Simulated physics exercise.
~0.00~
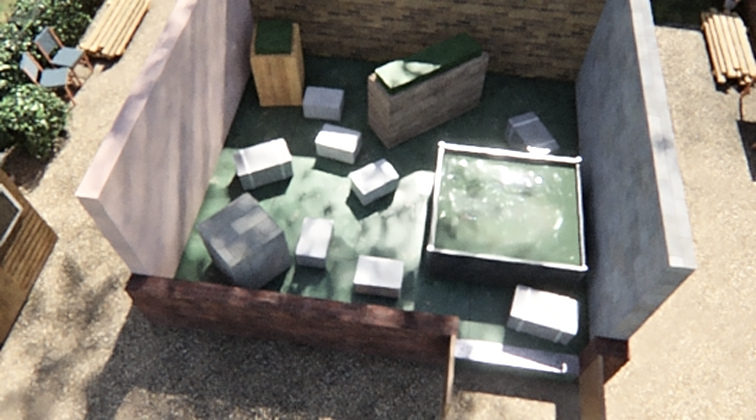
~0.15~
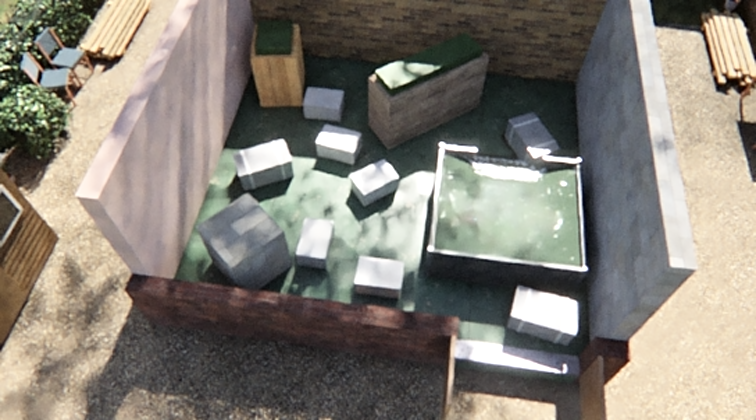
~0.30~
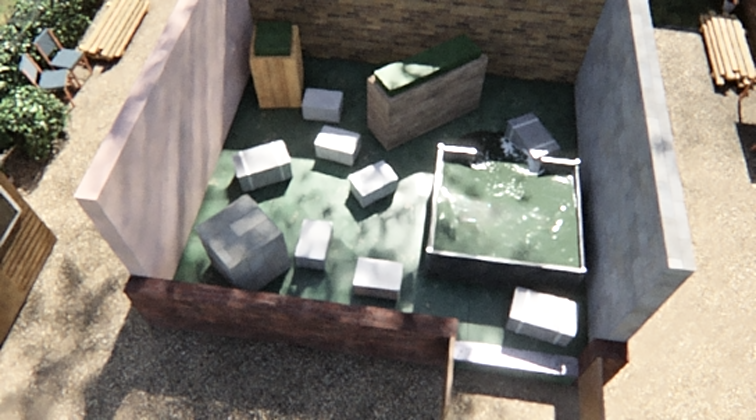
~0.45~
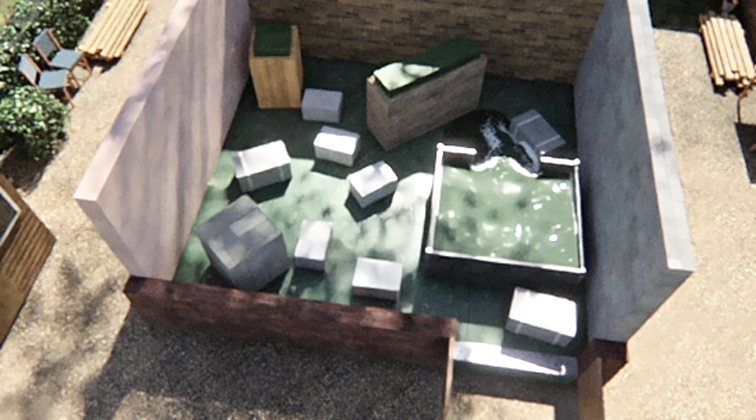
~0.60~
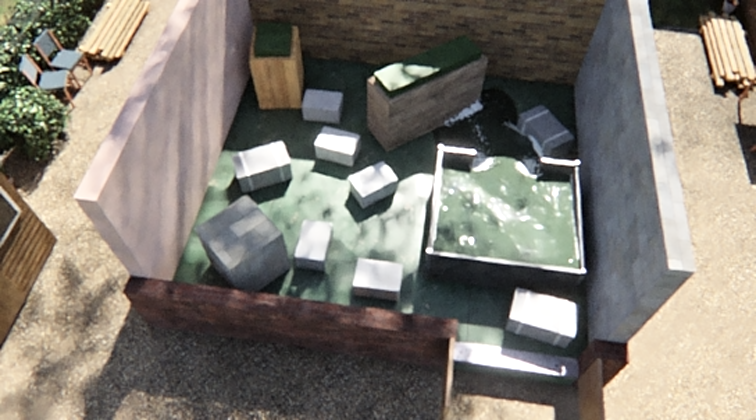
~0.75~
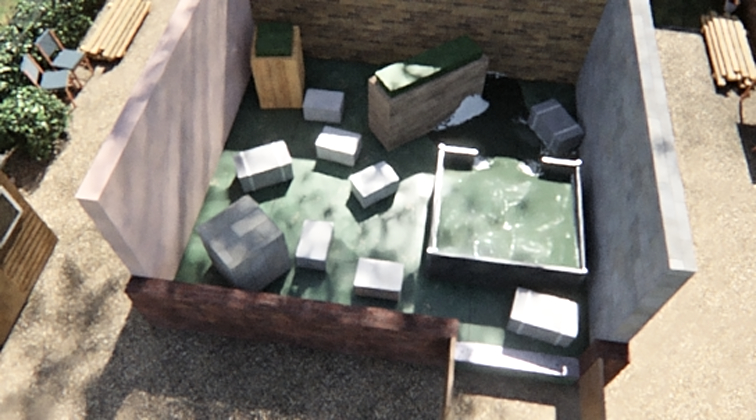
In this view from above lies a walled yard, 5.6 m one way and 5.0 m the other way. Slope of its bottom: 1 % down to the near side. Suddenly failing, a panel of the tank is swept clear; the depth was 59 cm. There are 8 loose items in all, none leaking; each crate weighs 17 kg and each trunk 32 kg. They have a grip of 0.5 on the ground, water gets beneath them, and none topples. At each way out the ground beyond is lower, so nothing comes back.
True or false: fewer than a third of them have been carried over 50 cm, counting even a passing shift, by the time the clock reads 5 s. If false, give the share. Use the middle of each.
True.
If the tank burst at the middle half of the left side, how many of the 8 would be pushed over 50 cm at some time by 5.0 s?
In that case the number is 5.
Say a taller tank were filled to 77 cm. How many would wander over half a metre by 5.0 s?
Then it comes to 3.
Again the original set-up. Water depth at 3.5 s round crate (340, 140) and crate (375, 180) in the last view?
First roughly 3 cm, second roughly 3 cm.
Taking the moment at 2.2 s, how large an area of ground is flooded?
Wet: Near 12.0 m2.
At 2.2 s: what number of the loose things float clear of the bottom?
By my count, 1.
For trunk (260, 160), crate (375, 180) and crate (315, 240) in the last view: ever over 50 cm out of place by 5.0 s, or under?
Taking them in turn, the answers are smaller, smaller and smaller.
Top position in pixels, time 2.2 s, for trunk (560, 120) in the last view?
About pixel (558, 77).
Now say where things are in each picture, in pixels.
A trunk at (534, 133) rests on the ground; a crate at (323, 97) rests on the ground; 3.2 m2 under water; 0 of 8 have shifted, in the first picture.
A trunk at (534, 134) rests on the ground; a crate at (324, 97), on the bottom; 3.7 m2 under water; 0 of 8 have shifted, in the second picture.
A trunk at (534, 134), on the bottom; a crate at (322, 99), on the bottom; 4.2 m2 under water; 0 of 8 have shifted, in the third picture.
A trunk at (539, 130), on the bottom, 15 cm from its start; a crate at (322, 99), on the bottom; 5.0 m2 under water; 1 of 8 have shifted, in the fourth picture.
A trunk at (547, 126), on the bottom, 32 cm from its start; a crate at (322, 100) rests on the ground; 5.6 m2 under water; 1 of 8 have shifted, in the fifth picture.
A trunk at (558, 119) rests on the ground, 54 cm from its start; a crate at (323, 99), on the bottom; water covers 6.3 m2; 1 of 8 have shifted, in the sixth picture.
After 1.1 s 1 of 8 are over 50 cm from their spots; 0 afloat.
After 2.2 s 1 of 8 are over 50 cm from their spots; 1 afloat.
After 3.5 s 1 of 8 are over 50 cm from their spots; 1 afloat.
After 5.0 s 1 of 8 are over 50 cm from their spots, and 2 have been at some point; 1 afloat.
